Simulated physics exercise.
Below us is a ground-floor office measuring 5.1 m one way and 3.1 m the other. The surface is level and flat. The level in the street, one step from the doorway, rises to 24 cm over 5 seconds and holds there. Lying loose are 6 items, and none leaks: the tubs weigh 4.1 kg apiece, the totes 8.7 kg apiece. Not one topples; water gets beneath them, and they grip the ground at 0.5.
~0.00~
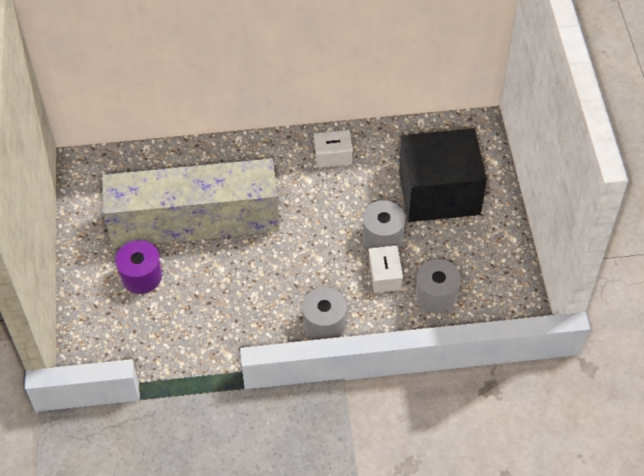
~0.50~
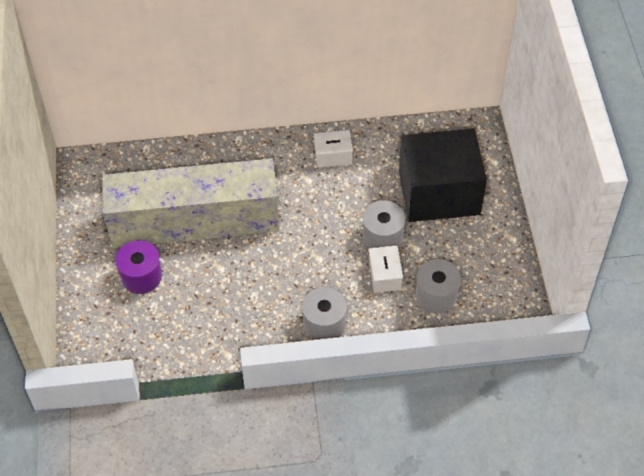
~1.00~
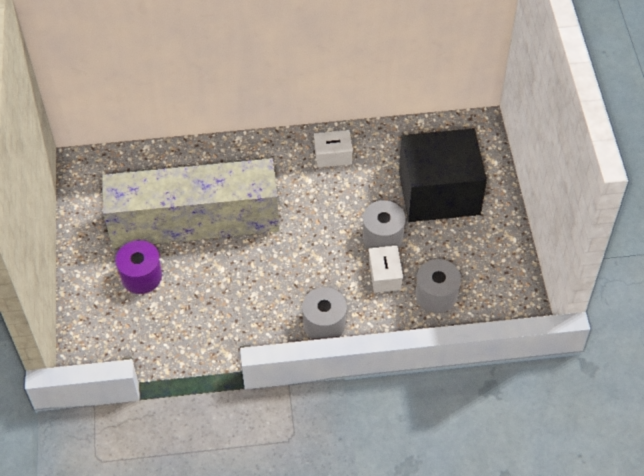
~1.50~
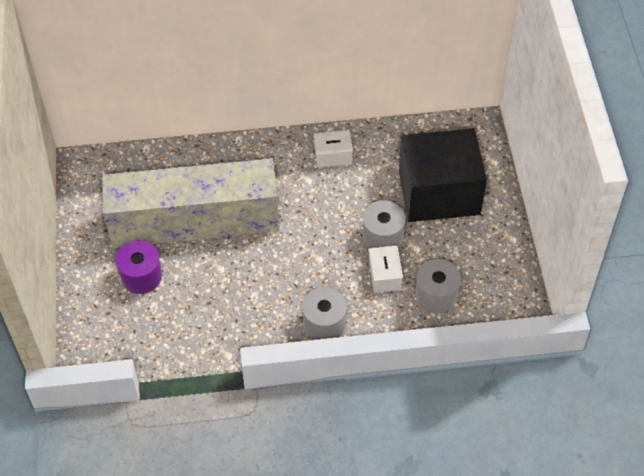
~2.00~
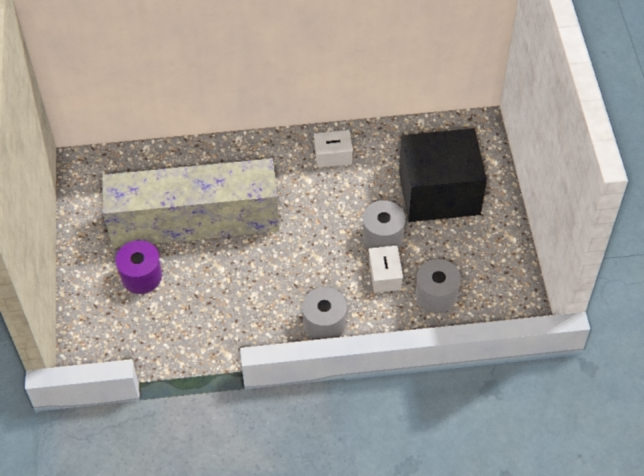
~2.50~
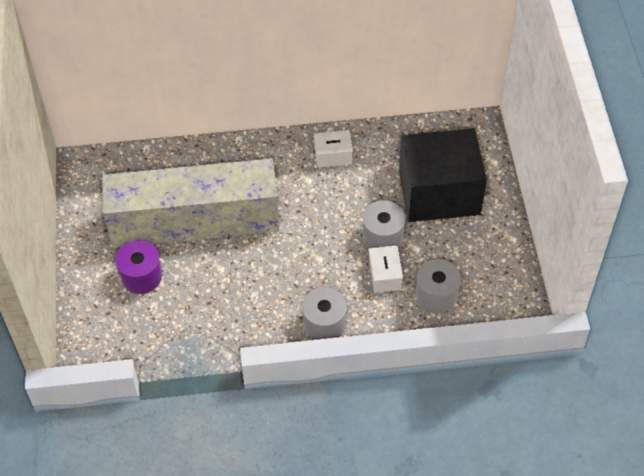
Water spreads across the pavement outside a small walled room, closes over the last dry patch before the doorway, then just crosses the threshold, while the purple tub, gray cylinders, pale boxes and black block inside stay still.
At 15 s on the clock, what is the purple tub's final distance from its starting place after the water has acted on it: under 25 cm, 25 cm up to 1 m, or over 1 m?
Over 1 m.
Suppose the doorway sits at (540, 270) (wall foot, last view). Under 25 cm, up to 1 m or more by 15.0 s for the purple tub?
By then the purple tub has been carried a long way.
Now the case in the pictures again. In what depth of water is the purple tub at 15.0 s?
The depth there is around 13 cm.
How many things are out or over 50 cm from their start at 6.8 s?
Tally at that time: 1.
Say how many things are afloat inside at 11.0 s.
I'd say 6 of them.
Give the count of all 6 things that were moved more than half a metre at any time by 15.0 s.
That makes 5.
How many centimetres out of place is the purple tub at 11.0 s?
Roughly 250 cm by then.
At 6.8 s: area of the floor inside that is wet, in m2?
About 9.5 m2 is covered.
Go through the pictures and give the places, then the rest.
The first picture shows the purple tub at (137, 259), on the bottom; 0.0 m2 under water; 0 of 6 have shifted.
The second picture shows the purple tub at (137, 259), on the bottom; 0.0 m2 under water; 0 of 6 have shifted.
The third picture shows the purple tub at (137, 259), on the bottom; 0.0 m2 under water; 0 of 6 have shifted.
The fourth picture shows the purple tub at (137, 259) rests on the ground; water covers 0.0 m2; 0 of 6 have shifted.
The fifth picture shows the purple tub at (137, 259), on the bottom; water covers 0.0 m2; 0 of 6 have shifted.
The sixth picture shows the purple tub at (137, 259), on the bottom; 0.3 m2 under water; 0 of 6 have shifted.
After 3.5 s the purple tub is near (136, 257), 0.0 m from its start, aground; 0 afloat.
After 6.8 s the purple tub is near (85, 190), 1.1 m from its start, afloat; 1 afloat.
After 11.0 s the purple tub is near (381, 172), 2.7 m from its start, afloat; 6 afloat.
After 15.0 s the purple tub is near (351, 167), 2.5 m from its start, afloat; 6 afloat.
